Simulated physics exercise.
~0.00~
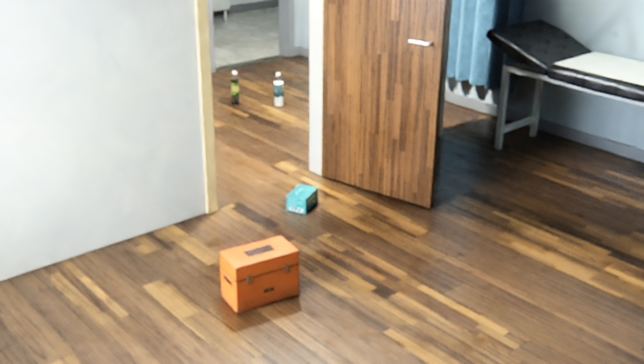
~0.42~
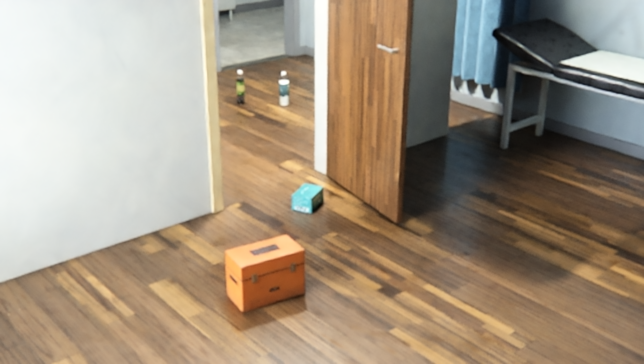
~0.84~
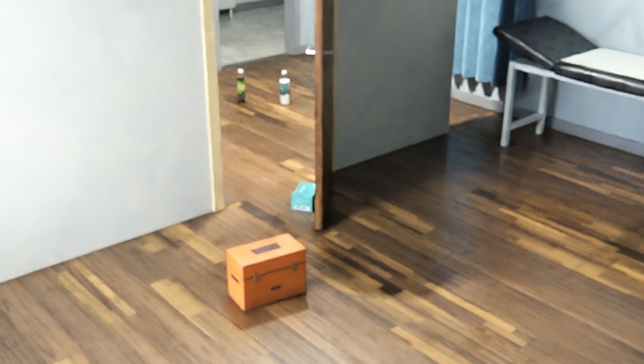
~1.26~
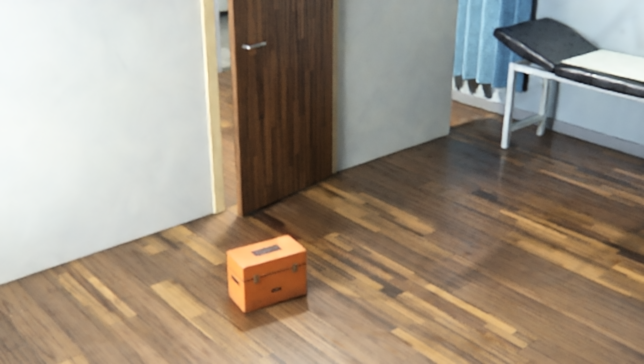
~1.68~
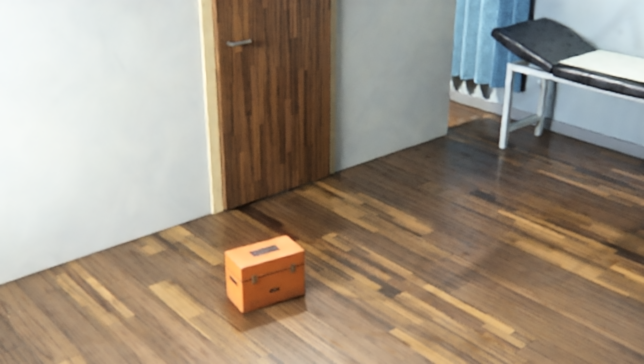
A wooden door swings shut past an orange toolbox, hiding a small turquoise box.
